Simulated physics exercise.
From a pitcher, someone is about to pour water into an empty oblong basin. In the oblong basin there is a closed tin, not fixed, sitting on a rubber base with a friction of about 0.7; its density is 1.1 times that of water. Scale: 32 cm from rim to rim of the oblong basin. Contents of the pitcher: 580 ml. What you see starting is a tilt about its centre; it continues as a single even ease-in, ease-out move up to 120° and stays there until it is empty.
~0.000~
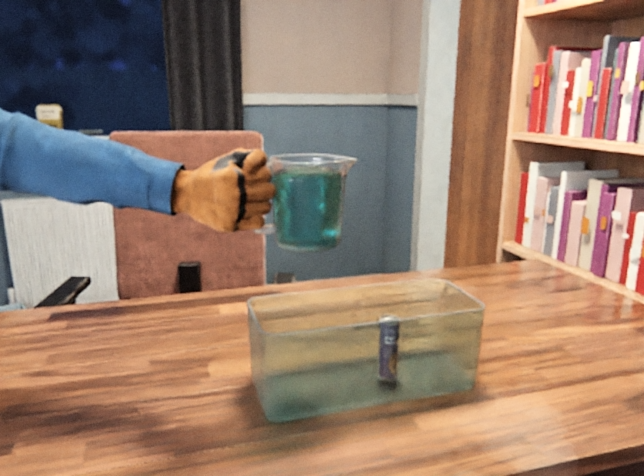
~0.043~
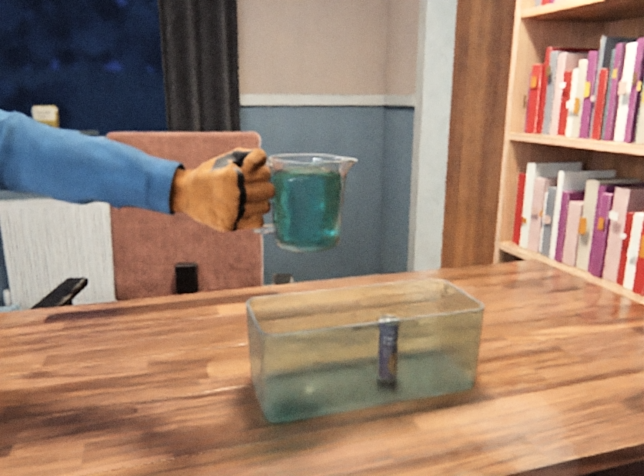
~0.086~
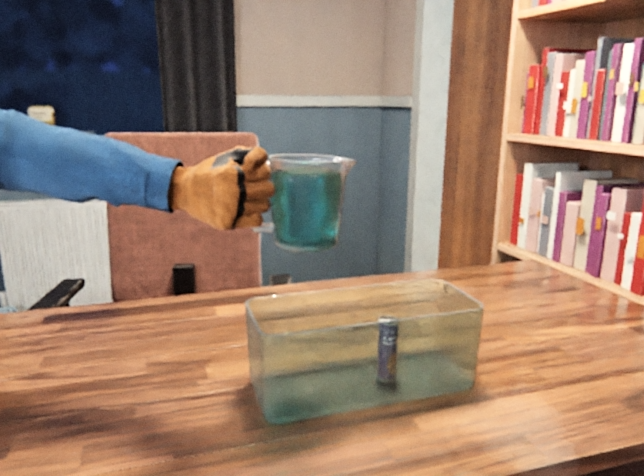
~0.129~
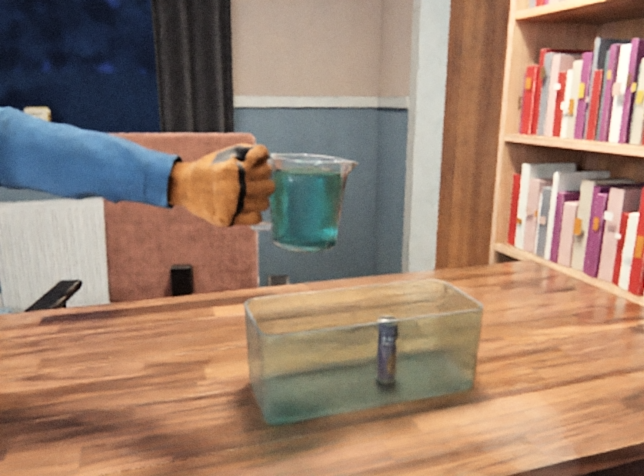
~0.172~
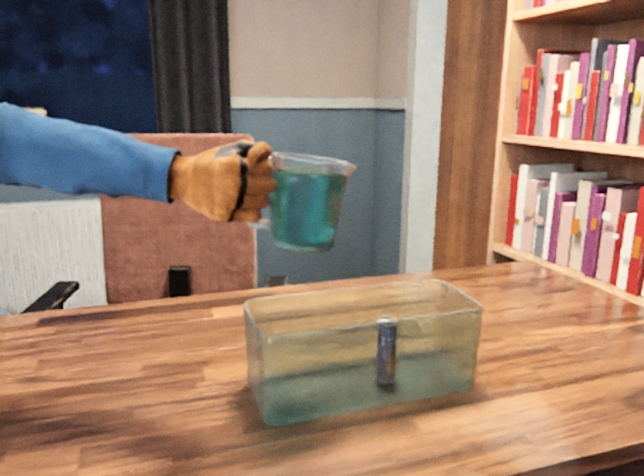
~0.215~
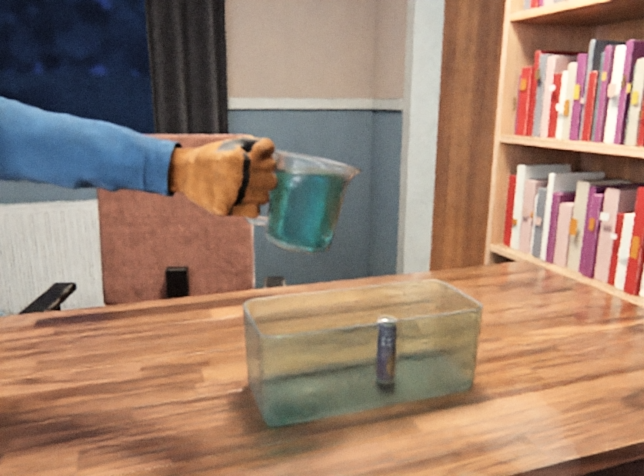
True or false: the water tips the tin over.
True.
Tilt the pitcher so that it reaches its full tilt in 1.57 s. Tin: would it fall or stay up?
Holds steady.
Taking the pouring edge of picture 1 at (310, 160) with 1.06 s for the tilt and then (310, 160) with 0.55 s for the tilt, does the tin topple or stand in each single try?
Run one: It does not tip. Run two: It does not tip.
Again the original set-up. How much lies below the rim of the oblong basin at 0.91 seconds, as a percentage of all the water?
Close to 72 in a hundred.
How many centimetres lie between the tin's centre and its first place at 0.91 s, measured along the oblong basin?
Near 0 cm of travel.
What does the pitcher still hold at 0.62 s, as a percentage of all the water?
About 72 per cent.
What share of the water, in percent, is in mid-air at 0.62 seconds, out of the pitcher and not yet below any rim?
I'd say close to 20 per cent.
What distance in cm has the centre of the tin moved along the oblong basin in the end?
Looks like roughly 7.0 cm in total.
Then, 0.62 s in, the tilt is 75° and 73 per cent is still to pour; the tin stands where it began.
Then, 0.91 s in, the tilt is 114° and 11 per cent is still to pour; the tin stands where it began.
Then, 1.22 s in, the tilt is 120° and 0 per cent is still to pour; the tin leans 21°.
Then, 1.56 s in, the tilt is 120° and 0 per cent is still to pour; the tin lies on its side.
Finally, the tin lies on its side.
